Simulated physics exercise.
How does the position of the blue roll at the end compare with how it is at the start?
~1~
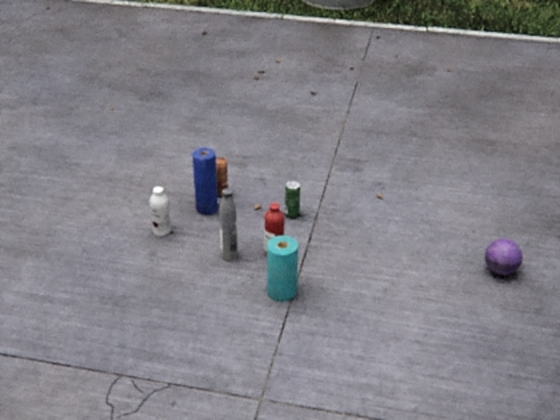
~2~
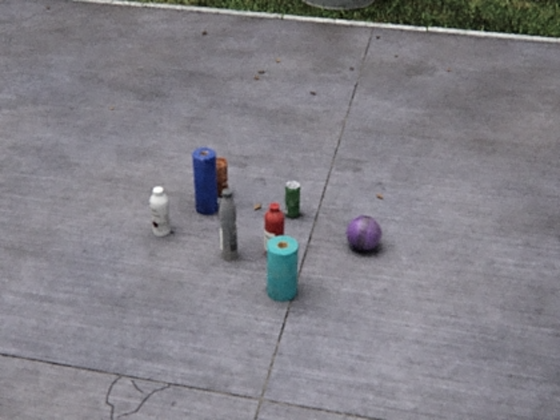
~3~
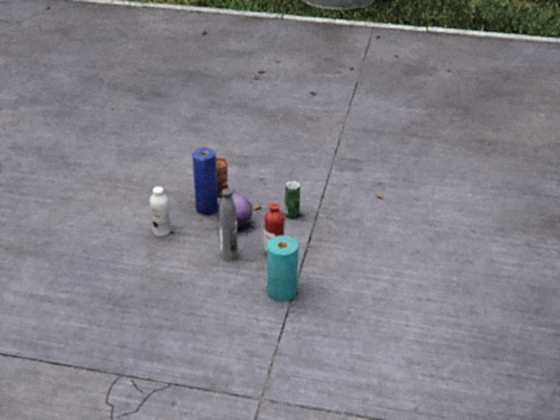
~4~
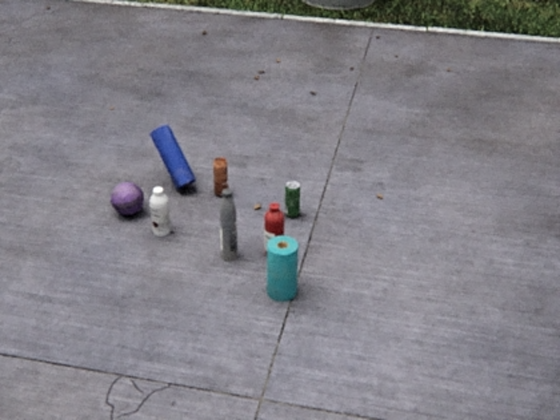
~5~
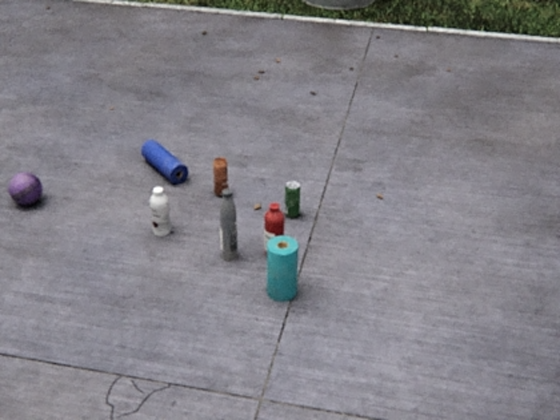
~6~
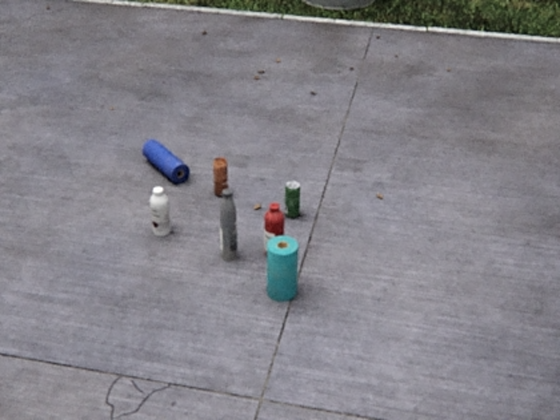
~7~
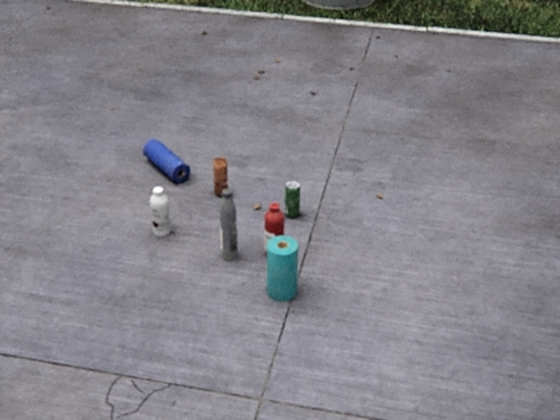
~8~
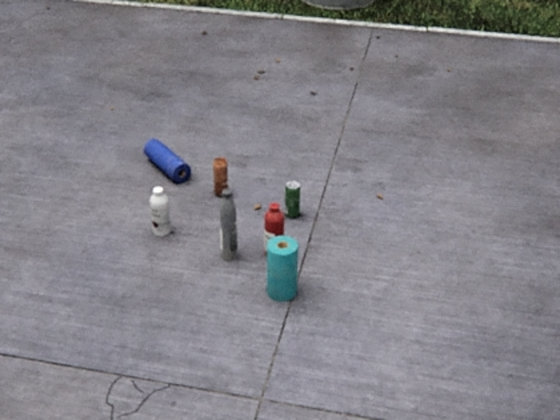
The blue roll stands upright at the start, but at the end it is lying on its side on the concrete.
